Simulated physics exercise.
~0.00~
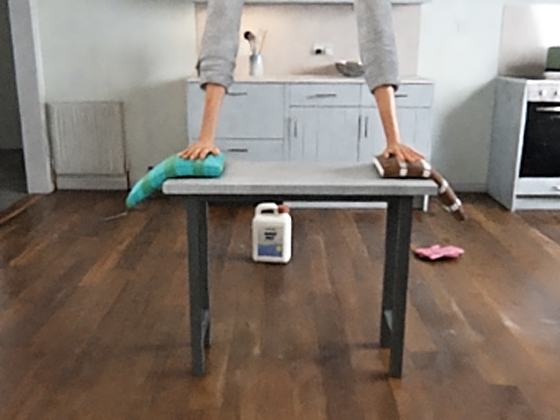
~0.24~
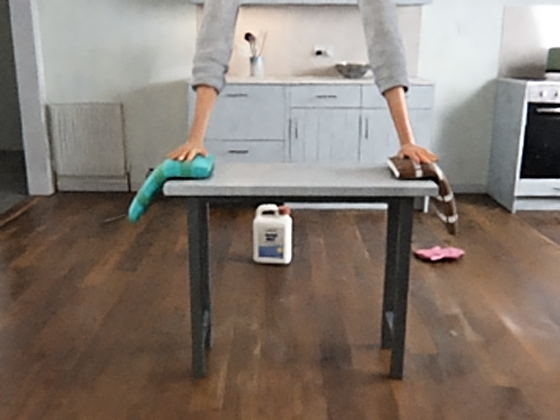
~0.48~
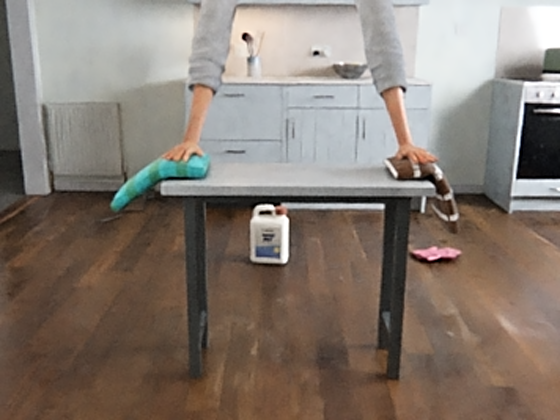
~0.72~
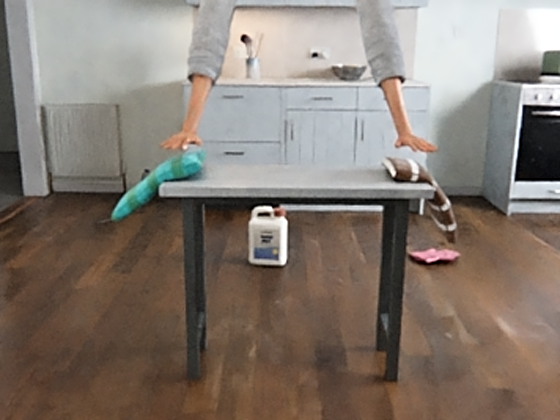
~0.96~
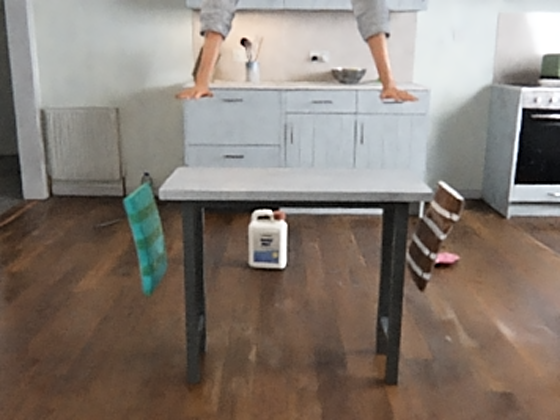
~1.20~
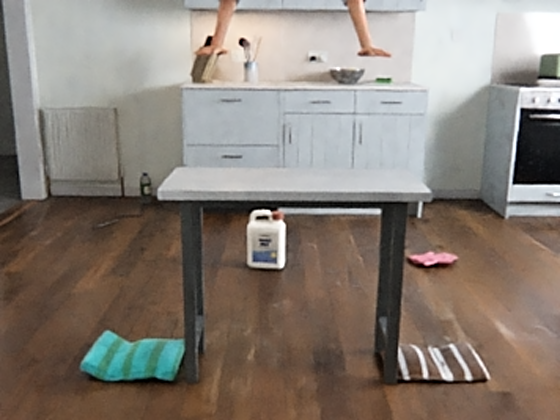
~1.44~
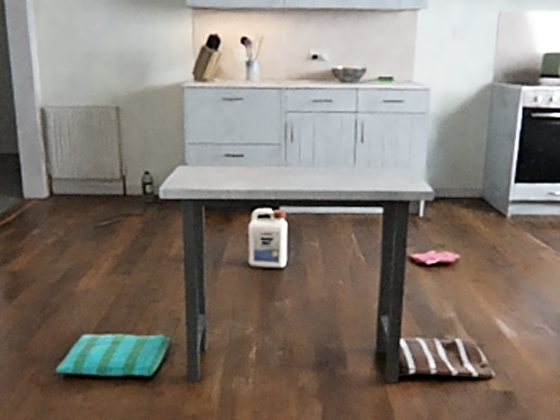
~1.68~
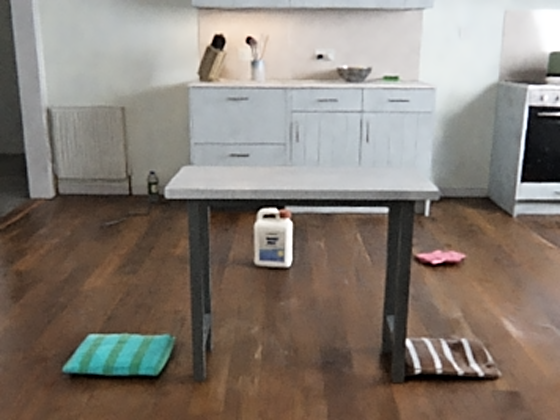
Turquoise and brown folded blankets slipping off opposite ends of a low table as two hands let go, landing on the floor.
